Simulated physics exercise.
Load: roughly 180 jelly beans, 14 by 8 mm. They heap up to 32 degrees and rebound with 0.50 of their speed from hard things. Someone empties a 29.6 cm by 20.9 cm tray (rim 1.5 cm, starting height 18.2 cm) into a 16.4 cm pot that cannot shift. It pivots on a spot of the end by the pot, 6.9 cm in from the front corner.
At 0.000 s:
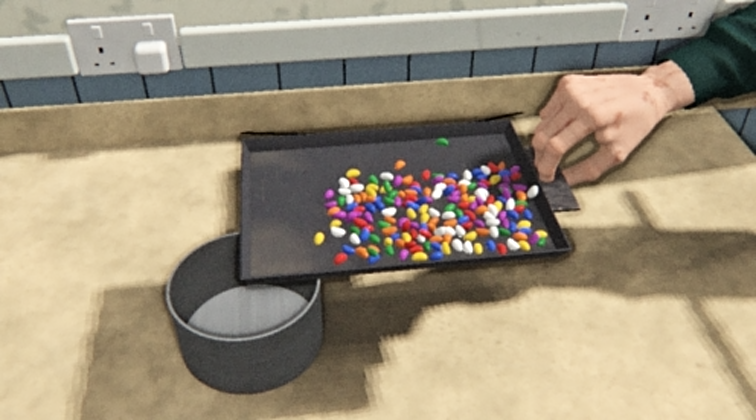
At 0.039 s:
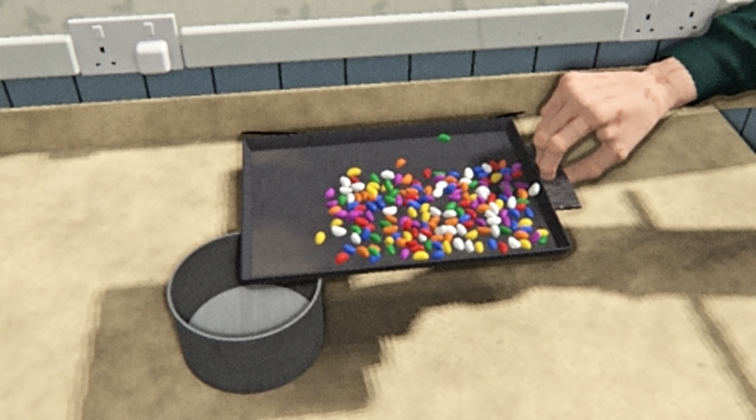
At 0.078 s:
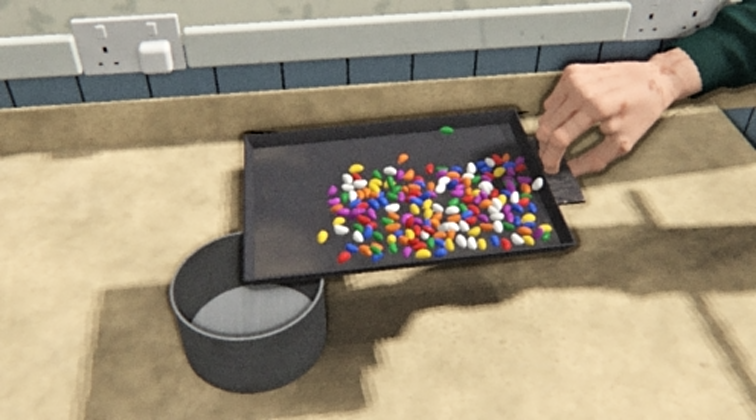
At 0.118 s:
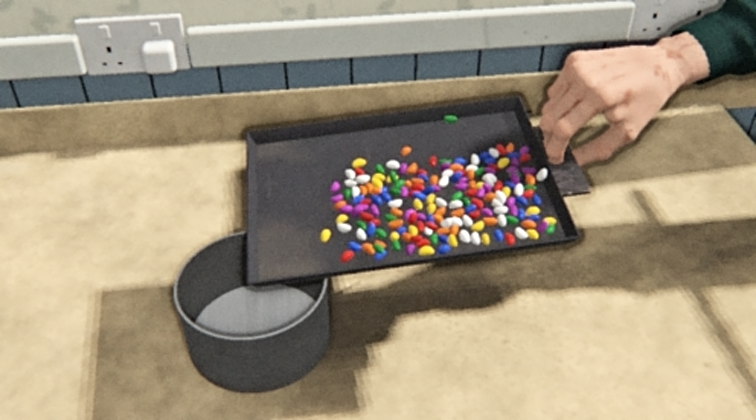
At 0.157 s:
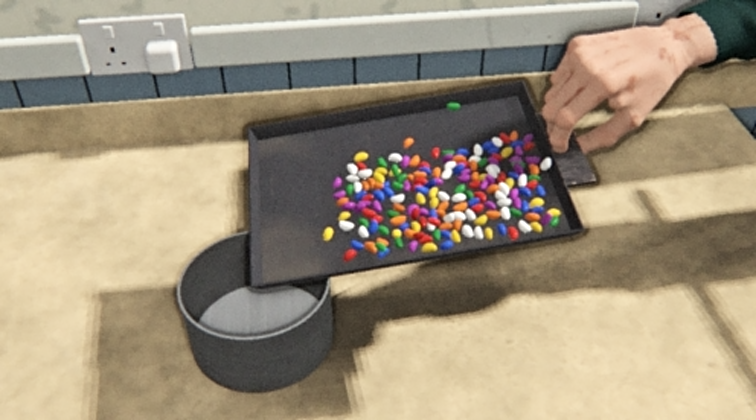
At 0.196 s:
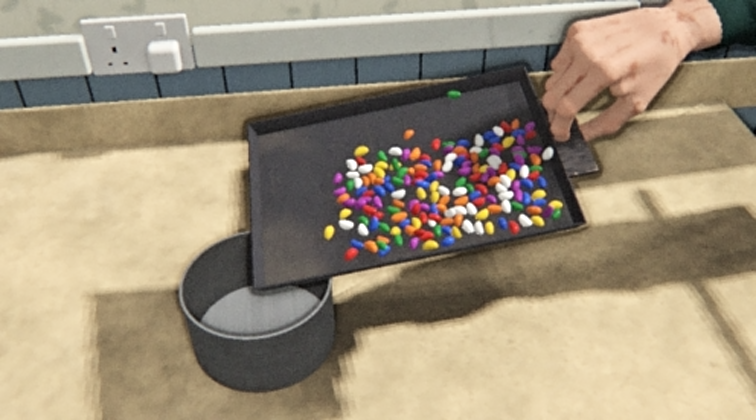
A hand slowly raises the right end of a dark tray of colourful jelly beans beside a pot.
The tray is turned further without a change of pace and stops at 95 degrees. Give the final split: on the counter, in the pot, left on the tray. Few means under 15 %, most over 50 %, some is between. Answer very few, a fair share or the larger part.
Counter the larger part, pot very few, tray very few.
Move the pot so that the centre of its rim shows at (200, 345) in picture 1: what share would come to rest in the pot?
Some 75 per cent.
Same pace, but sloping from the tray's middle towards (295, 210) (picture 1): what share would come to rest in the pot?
Some 35 per cent.
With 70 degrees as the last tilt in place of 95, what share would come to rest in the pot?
Then about 5 per cent.
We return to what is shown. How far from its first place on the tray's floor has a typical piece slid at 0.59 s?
Some 9 cm.
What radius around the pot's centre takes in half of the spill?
Some 18 cm.
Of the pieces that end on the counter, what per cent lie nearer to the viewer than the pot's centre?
Roughly 100 per cent.
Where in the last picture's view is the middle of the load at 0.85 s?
Around (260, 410).
After 0.59 s, tilt 53 degrees; the tray holds 100 %, the pot 0 %.
Then, at 0.85 s, tilt 79 degrees; the tray holds 10 %, the pot 0 %.
After 1.22 s, tilt 95 degrees; the tray holds 0 %, the pot 5 %.
In the end, at 2.6 s, counter 95 %, pot 5 %, tray 0 %.
